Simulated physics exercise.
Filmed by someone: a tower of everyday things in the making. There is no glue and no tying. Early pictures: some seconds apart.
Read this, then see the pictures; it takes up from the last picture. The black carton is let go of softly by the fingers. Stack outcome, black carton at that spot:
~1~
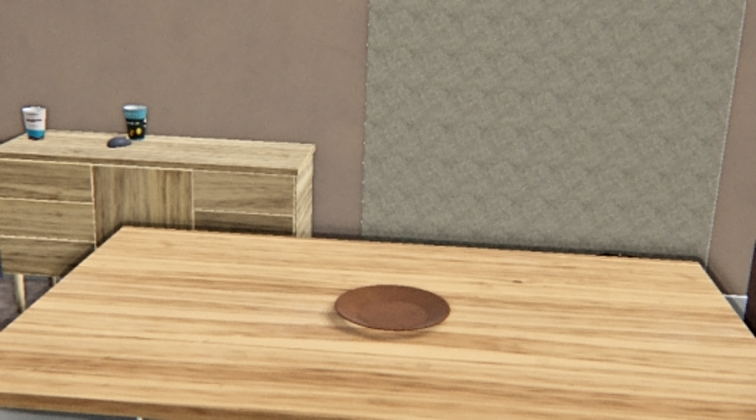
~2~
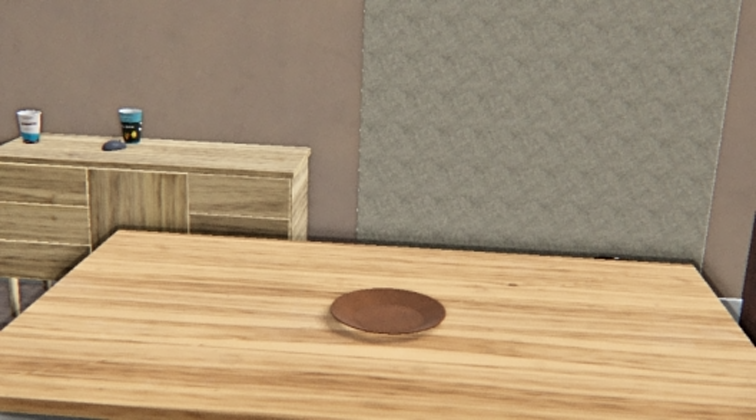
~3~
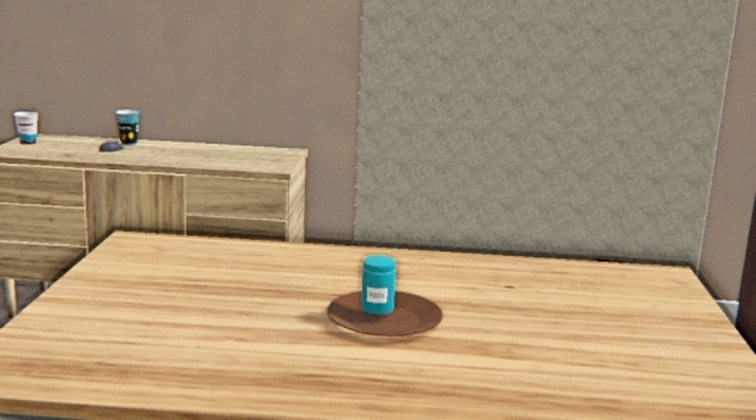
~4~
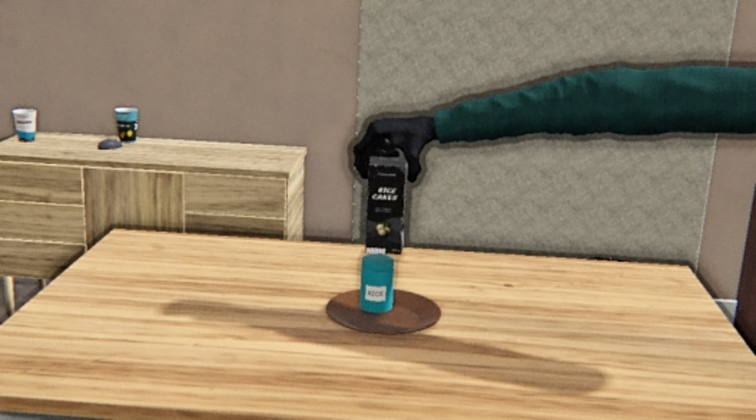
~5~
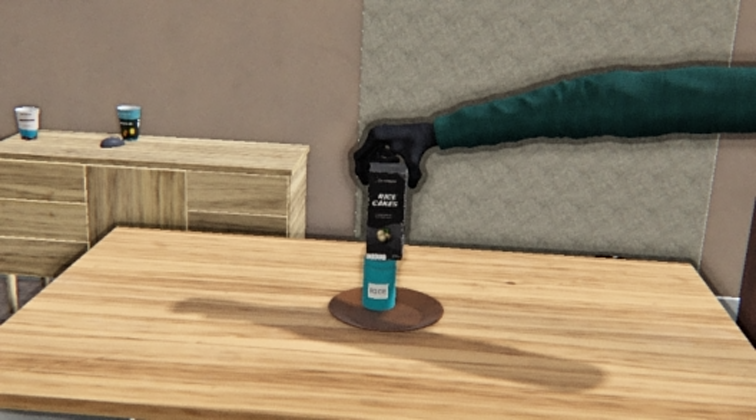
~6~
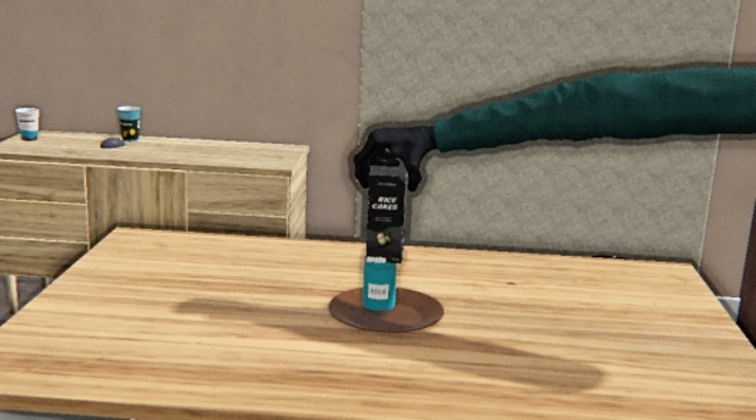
Stable.
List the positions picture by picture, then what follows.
In the first picture, the last thing is not in view yet.
In the second picture, the last thing is not in view yet.
In the third picture, the last thing is not in view yet; turquoise jar (378, 285).
In the fourth picture, on its way; black carton (386, 205); turquoise jar (377, 283).
In the fifth picture, set down, still held; black carton (387, 211); turquoise jar (379, 281).
In the sixth picture, set down, still held; black carton (387, 214); turquoise jar (380, 281).
Then, 0.20 s past the last view, nothing moves.
Then, 0.50 s past the last view, black carton resting near (387, 215).
Finally, all 3 still in place. Final places as the last picture's camera would see them, black carton near (387, 215). The pile keeps its balance.
